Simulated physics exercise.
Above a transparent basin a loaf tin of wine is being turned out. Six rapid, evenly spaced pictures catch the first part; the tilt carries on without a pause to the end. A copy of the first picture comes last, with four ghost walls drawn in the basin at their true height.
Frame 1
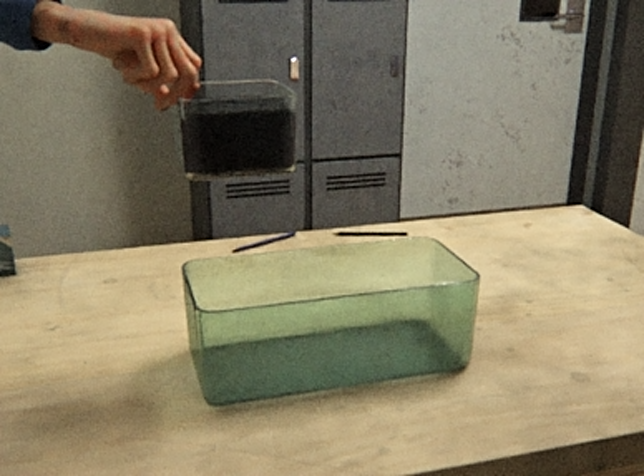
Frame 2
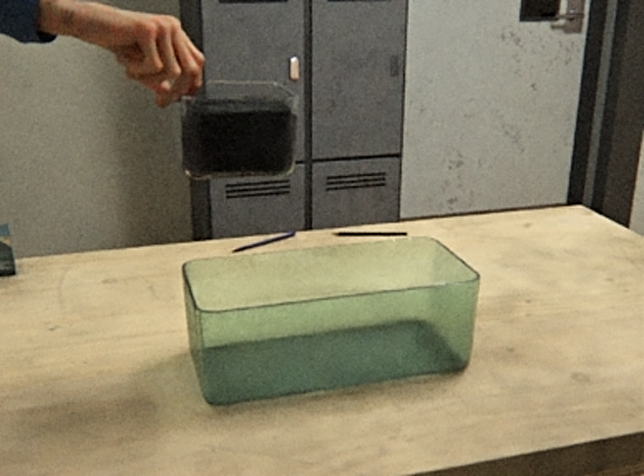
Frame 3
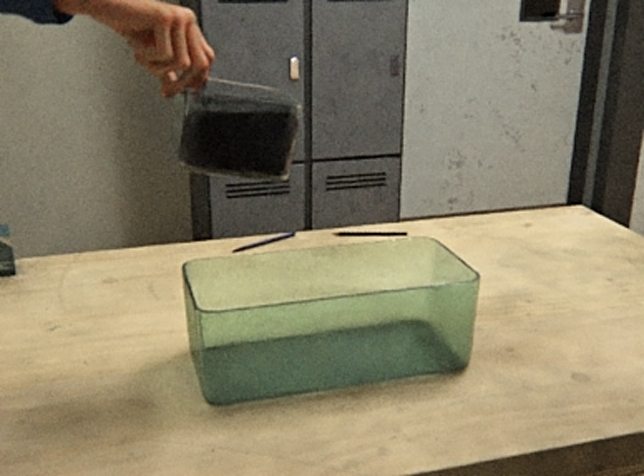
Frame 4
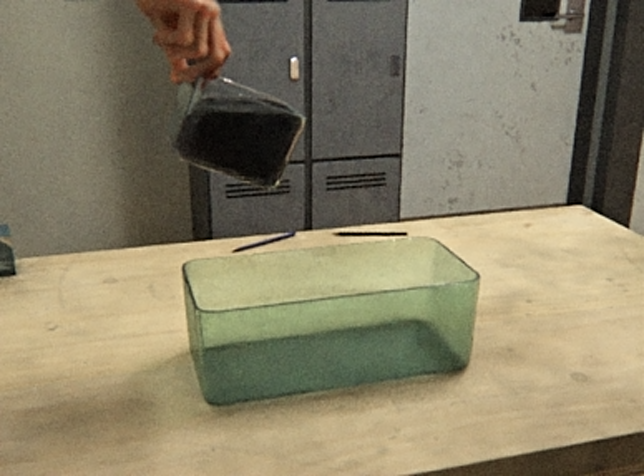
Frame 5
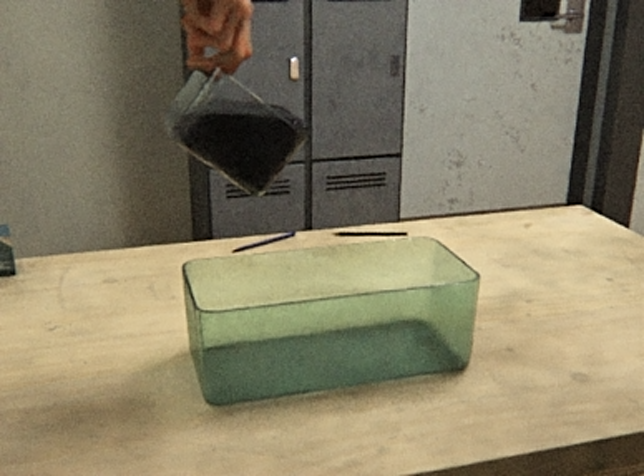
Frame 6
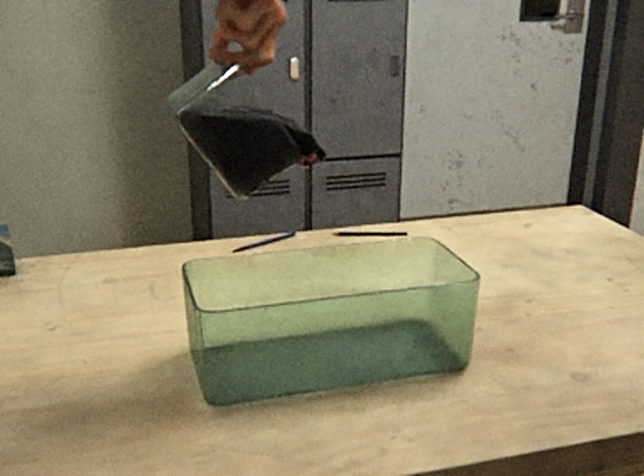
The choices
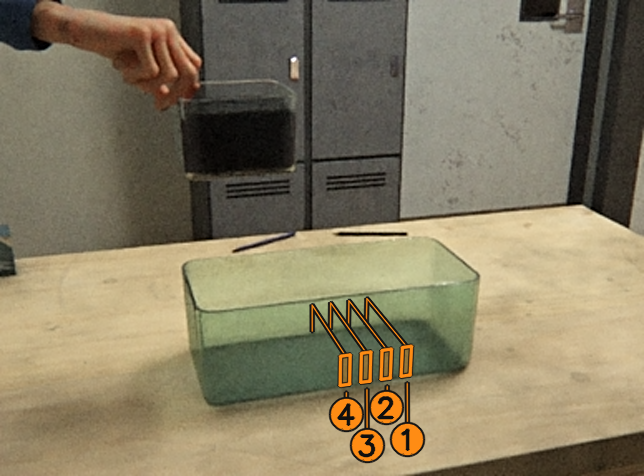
In a room with grey lockers and a pale, scuffed door behind a light wooden table, the view looks slightly down and stays still. A green-tinted transparent basin stands on the table with two thin dark sticks behind it, while a hand at upper left holds a clear container of dark liquid. The hand shifts right, tilting the container rightward until liquid just passes its lip.
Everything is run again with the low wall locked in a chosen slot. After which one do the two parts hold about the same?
Choose 3.
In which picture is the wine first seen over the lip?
Picture 5.
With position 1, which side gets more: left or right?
More ends on the left.
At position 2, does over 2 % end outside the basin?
Yes.
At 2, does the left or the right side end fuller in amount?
The left side.
On the marked copy, 1 at (407, 383); 2 at (387, 386); 3 at (366, 389); 4 at (346, 392).
Choosing 1, about 80 % ends left of the wall and 11 % right of it; 9 % is lost outside.
Choosing 2, about 78 % ends left of the wall and 15 % right of it; 8 % is lost outside.
Choosing 3, about 52 % ends left of the wall and 45 % right of it; 3 % is lost outside.
Choosing 4, about 20 % ends left of the wall and 78 % right of it.
